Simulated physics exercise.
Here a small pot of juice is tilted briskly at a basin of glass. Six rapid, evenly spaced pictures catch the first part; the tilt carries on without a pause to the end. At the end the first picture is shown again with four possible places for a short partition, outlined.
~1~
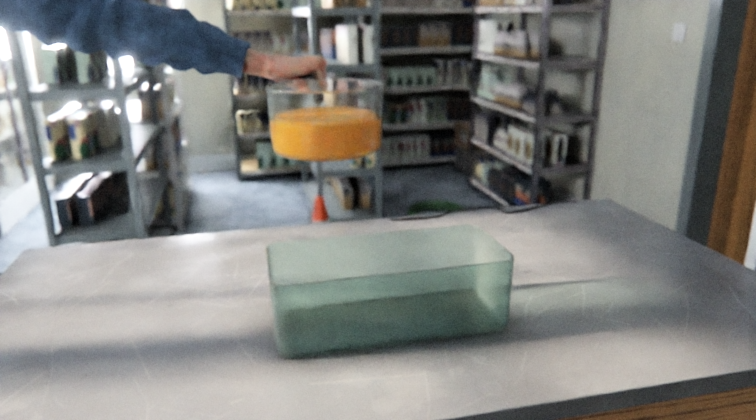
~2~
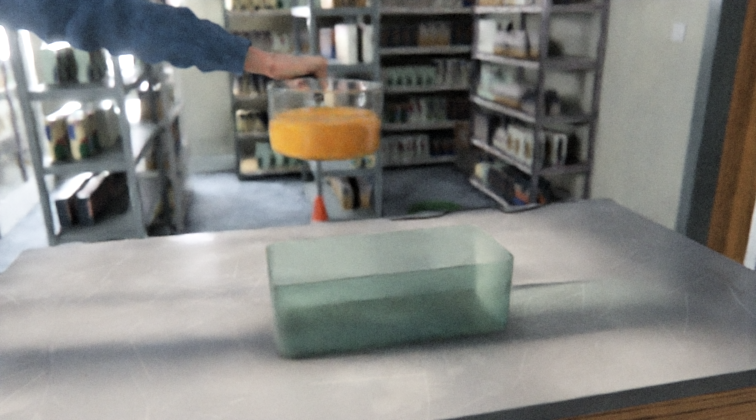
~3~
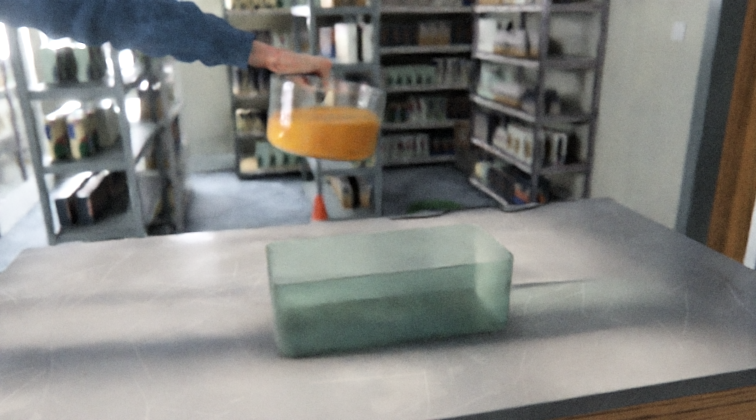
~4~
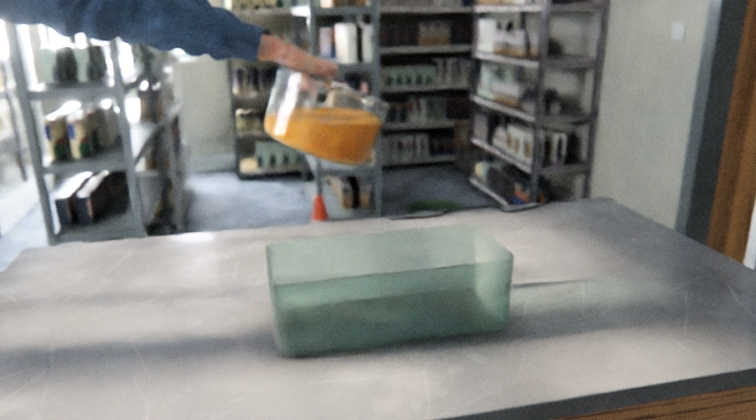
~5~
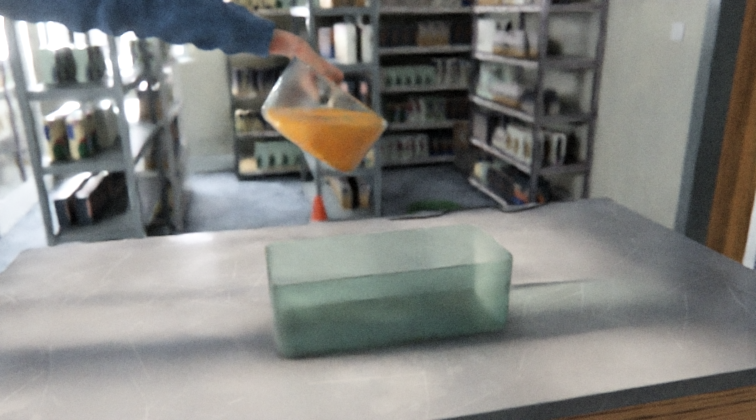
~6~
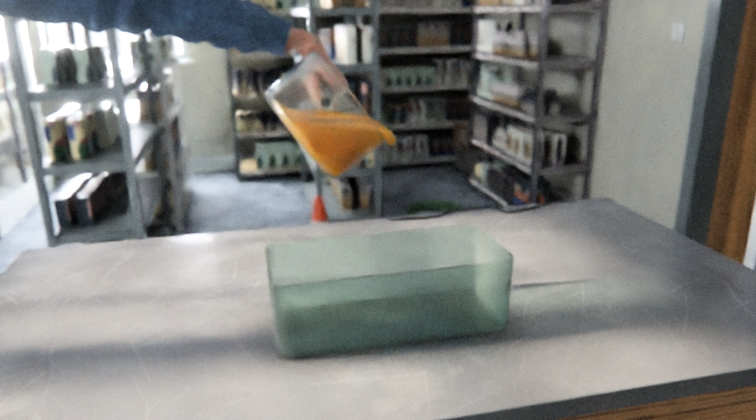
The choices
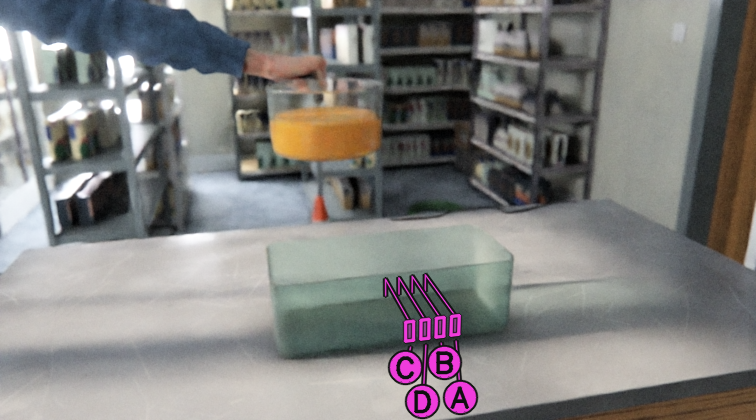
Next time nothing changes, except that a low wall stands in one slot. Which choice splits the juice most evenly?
Take D.
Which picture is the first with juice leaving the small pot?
In picture 6.
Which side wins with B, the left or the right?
The left one.
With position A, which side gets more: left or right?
More ends on the left.
On the marked copy, A at (456, 340); B at (441, 342); C at (410, 346); D at (425, 344).
With A, about 77 % ends left of the wall and 16 % right of it; 7 % is lost outside.
With B, about 65 % ends left of the wall and 29 % right of it; 6 % is lost outside.
With C, about 33 % ends left of the wall and 63 % right of it; 4 % is lost outside.
With D, about 50 % ends left of the wall and 45 % right of it; 5 % is lost outside.
